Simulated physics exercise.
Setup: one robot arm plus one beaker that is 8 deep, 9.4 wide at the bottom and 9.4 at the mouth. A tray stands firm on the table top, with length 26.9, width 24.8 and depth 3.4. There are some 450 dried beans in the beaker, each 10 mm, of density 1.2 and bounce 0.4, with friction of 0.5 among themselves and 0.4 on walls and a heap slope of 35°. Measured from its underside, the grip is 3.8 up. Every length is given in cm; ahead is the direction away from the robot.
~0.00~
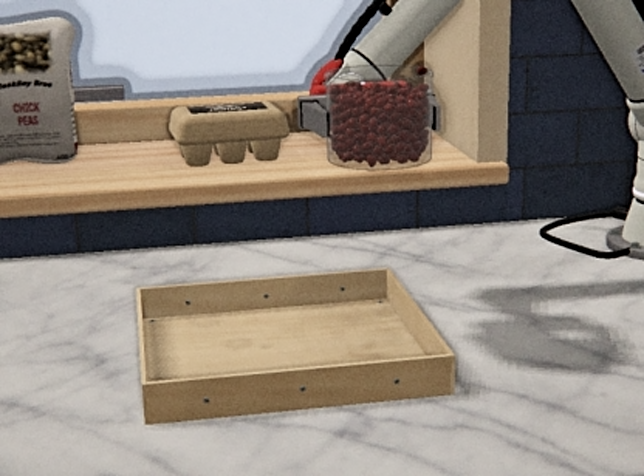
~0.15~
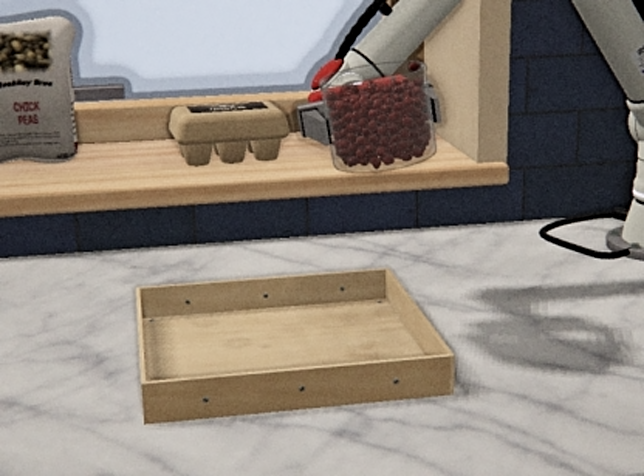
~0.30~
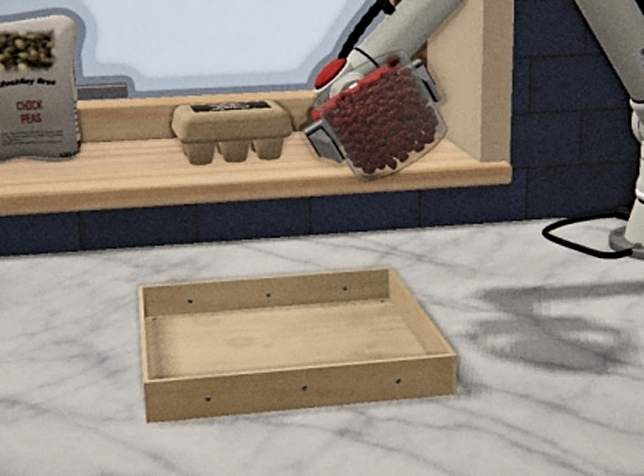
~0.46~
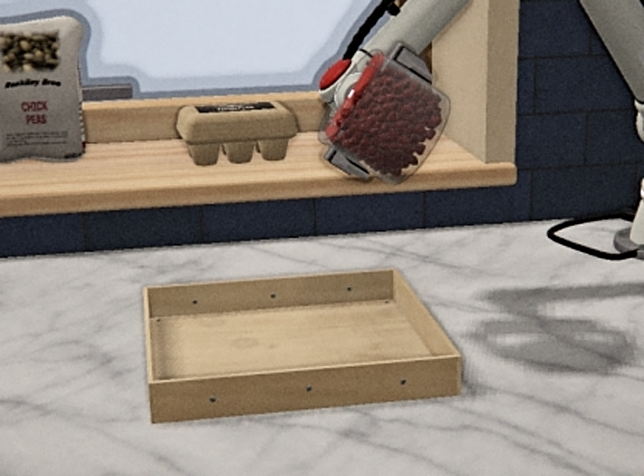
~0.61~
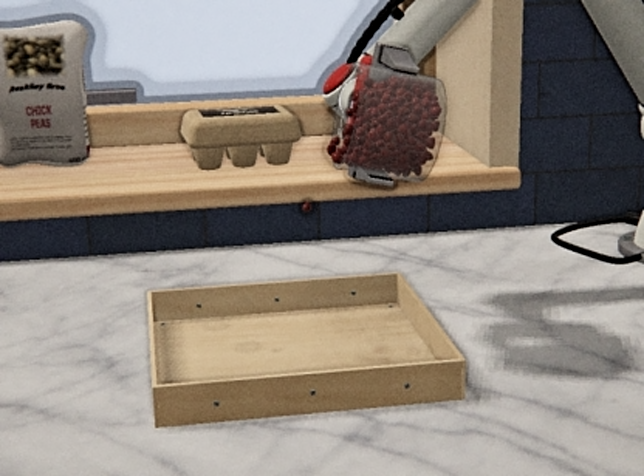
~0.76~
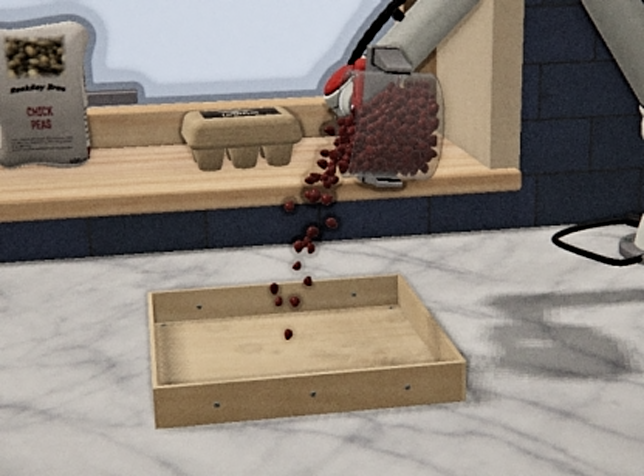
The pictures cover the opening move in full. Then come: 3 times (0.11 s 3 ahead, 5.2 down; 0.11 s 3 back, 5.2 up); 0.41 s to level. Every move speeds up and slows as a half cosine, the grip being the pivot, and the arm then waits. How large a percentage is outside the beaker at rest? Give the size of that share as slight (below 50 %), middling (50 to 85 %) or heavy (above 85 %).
Middling.
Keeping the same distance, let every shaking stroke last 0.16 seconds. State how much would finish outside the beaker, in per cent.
Roughly 40 percent would.
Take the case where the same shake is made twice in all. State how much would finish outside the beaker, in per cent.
50 %.
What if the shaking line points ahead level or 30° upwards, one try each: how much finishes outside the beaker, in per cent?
Roughly 100 per cent, then 100 per cent.
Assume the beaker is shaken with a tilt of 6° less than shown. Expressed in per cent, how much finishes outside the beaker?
Roughly 50 percent.
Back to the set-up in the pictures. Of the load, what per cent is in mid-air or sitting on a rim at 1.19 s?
About 14 per cent.
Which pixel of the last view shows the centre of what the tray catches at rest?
(221, 356).
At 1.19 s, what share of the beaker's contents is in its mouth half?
Something near 50 per cent is there.
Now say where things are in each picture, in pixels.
The first picture shows beaker middle at (379, 118), level; upper third of the load around (379, 101), from x 335 to 425, top at y 70; 454 in the beaker.
The second picture shows beaker middle at (379, 118), tilted 8° forward; upper third of the load around (381, 101), from x 330 to 425, top at y 65.
The third picture shows beaker middle at (381, 117), tilted 29° forward; upper third of the load around (390, 100), from x 330 to 435, top at y 65.
The fourth picture shows beaker middle at (385, 119), tilted 56° forward; upper third of the load around (394, 98), from x 335 to 435, top at y 70.
The fifth picture shows beaker middle at (389, 124), tilted 77° forward; upper third of the load around (397, 102), from x 305 to 435, top at y 80; 453 in the beaker, 1 in flight or on a rim.
The sixth picture shows beaker middle at (390, 125), tilted 85° forward; upper third of the load around (400, 111), from x 275 to 435, top at y 85; 431 in the beaker, 4 in the tray, 19 in flight or on a rim.
By 1.19 s, tilted 85° forward, highest piece 23 above the table; 255 in the beaker, 136 in the tray, 1 on the table or floor, 62 in flight or on a rim.
By 1.62 s, tilted 45° forward, highest piece 23 above the table; 269 in the tray, 171 in the beaker, 6 on the table or floor, 8 in flight or on a rim.
By 2.03 s, level, highest piece 26 above the table; 275 in the tray, 171 in the beaker, 8 on the table or floor.
By 3.08 s, level, highest piece 26 above the table; 275 in the tray, 171 in the beaker, 8 on the table or floor.
Final count, 275 in the tray, 171 in the beaker, 8 on the table or floor. That is 62 % outside the beaker.
